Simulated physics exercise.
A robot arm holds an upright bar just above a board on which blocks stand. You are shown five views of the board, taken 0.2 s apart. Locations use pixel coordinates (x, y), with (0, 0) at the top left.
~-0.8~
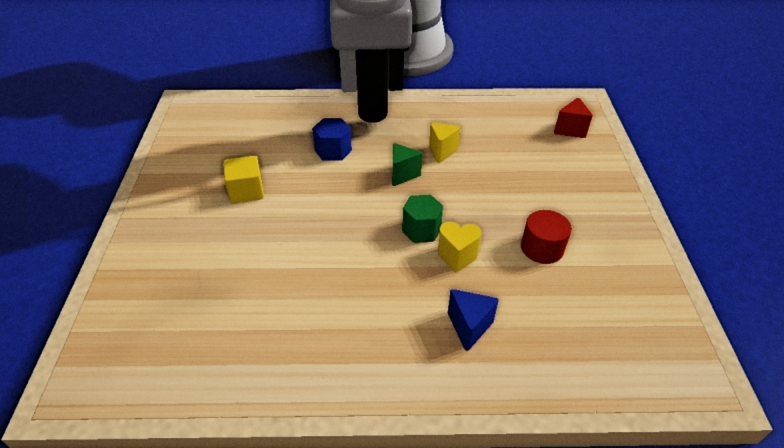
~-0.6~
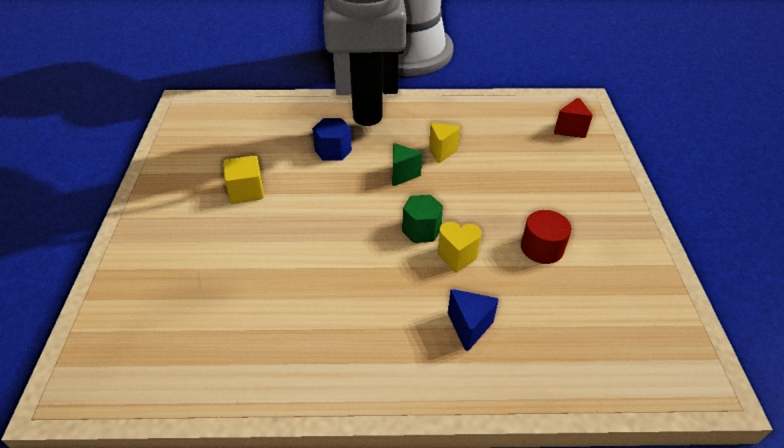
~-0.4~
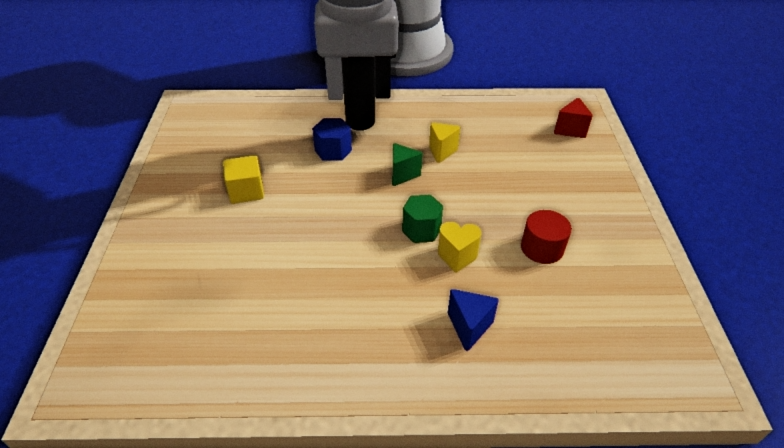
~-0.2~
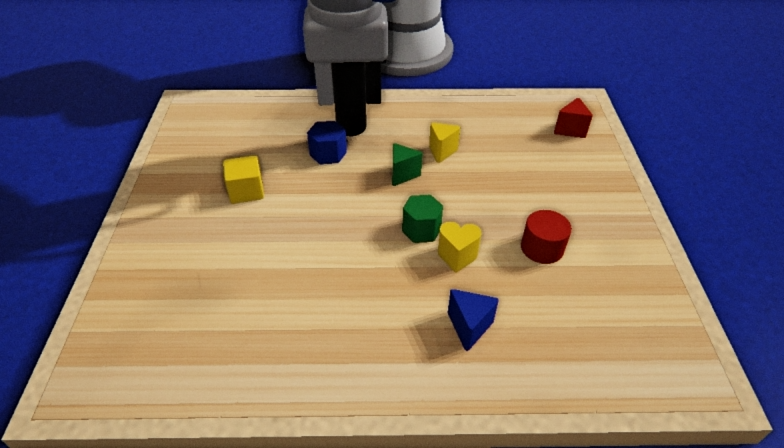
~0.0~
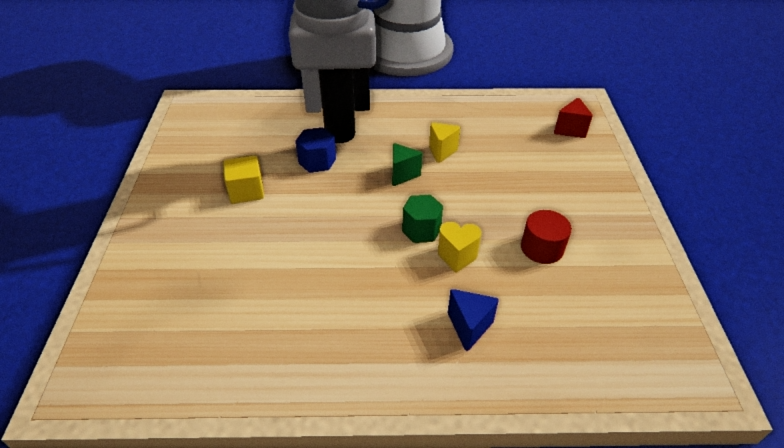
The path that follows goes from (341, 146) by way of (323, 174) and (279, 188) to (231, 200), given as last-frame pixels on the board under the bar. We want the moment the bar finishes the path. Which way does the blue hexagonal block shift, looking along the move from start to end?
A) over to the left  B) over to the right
B: Over to the right.
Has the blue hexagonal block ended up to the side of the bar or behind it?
I believe not.
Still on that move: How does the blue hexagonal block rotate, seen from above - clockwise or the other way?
From the top: Clockwise.
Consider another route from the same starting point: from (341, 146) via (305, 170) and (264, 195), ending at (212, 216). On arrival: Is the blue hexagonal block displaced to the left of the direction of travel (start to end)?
Yes - that is the case.
On the path given first. One third of the way, bar (321, 163); blue hexagonal block (285, 157), turned 35° clockwise.
Two thirds of the way, bar (277, 178); yellow square block (201, 175); blue hexagonal block (238, 168), turned 35° clockwise.
At the end, bar (228, 189); yellow square block (149, 181), turned 15° clockwise; blue hexagonal block (188, 178), turned 45° clockwise; green triangular block still.
